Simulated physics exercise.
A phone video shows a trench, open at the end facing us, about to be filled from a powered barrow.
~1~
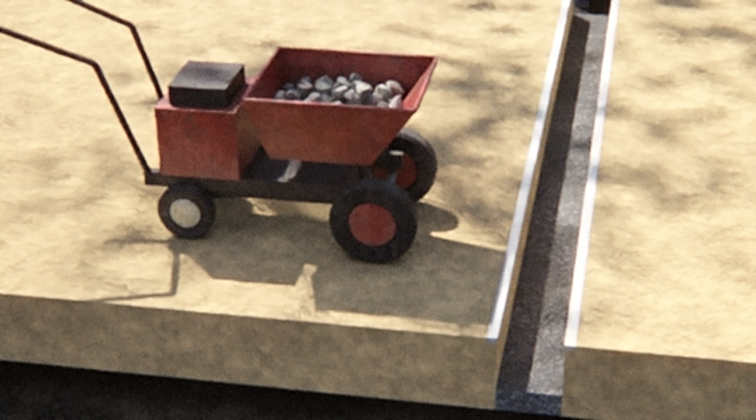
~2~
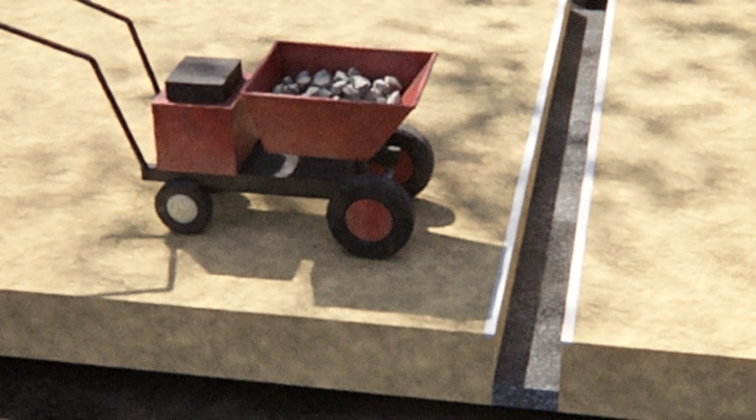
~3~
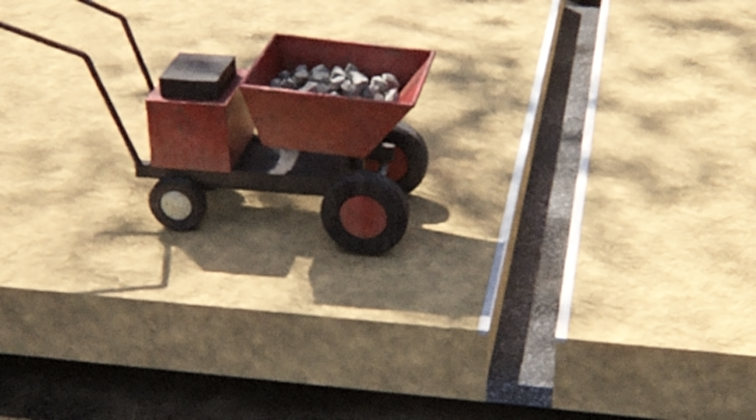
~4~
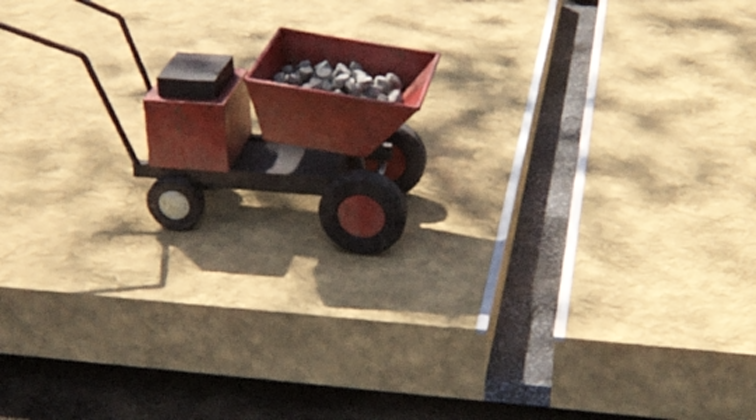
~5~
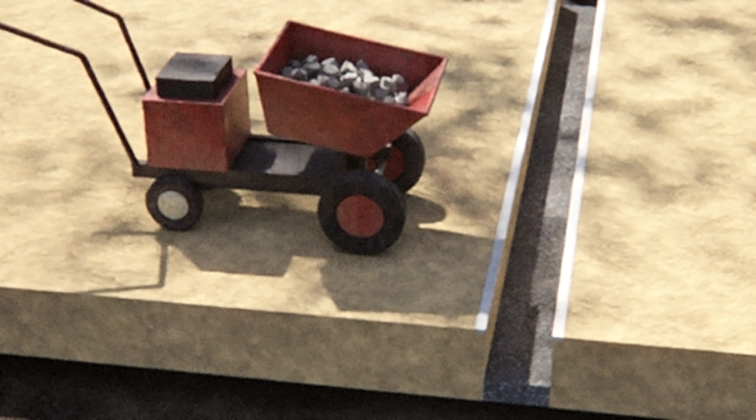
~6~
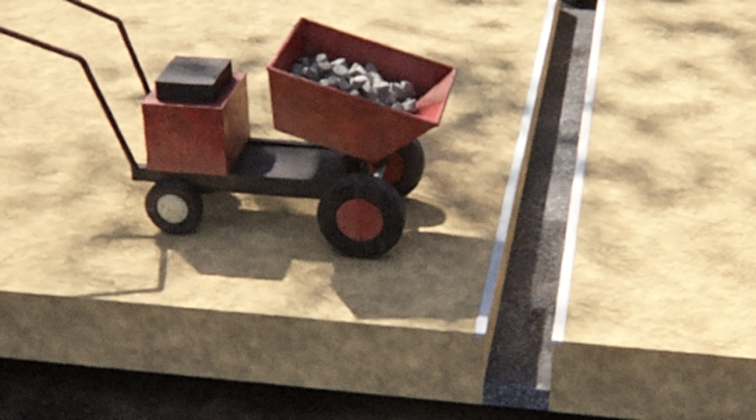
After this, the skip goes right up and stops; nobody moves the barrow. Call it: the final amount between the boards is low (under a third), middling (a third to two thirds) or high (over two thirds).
High.
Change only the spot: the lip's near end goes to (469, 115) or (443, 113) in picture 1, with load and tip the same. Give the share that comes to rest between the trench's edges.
The first stop gives 50 per cent; the second gives 90 per cent.
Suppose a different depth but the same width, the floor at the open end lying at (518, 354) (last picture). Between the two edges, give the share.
Around 80 per cent.
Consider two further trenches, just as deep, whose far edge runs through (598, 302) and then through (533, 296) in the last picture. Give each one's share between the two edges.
100 and 80 percent.
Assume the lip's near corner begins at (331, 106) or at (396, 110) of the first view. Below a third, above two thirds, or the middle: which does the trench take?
In the first case under a third, in the second case over two thirds.
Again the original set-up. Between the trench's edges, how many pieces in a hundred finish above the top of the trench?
0 per cent, near enough.
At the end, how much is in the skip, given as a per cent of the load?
0 per cent or so.
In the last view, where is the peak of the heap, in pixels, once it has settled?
Close to (525, 242).
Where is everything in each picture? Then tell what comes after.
In the first frame, lip of the skip near (415, 112), level; top of the load near (327, 101), broken stones; first edge of the trench near (501, 297); far edge near (576, 304), the trench over half as wide as the skip, and about as deep as wide.
In the second frame, lip of the skip near (413, 108), level; top of the load near (326, 96).
In the third frame, lip of the skip near (412, 107), tipped barely; top of the load near (323, 91).
In the fourth frame, lip of the skip near (418, 109), tipped a little; top of the load near (312, 91).
In the fifth frame, lip of the skip near (426, 114), tipped a little; top of the load near (319, 87).
In the sixth frame, lip of the skip near (436, 125), tipped clearly; top of the load near (311, 84); first edge of the trench near (488, 292); far edge near (563, 299).
Shortly afterwards, skip tipped steeply; the whole lot in the skip.
Next, skip tipped right over; all but a few in the skip; only a few short of the trench; a little in or heaped over the trench.
Some moments later, skip tipped right over; a little in the skip; only a few short of the trench; the bulk in or heaped over the trench.
In the end, skip tipped right over; the whole lot in or heaped over the trench; none at all beyond it.
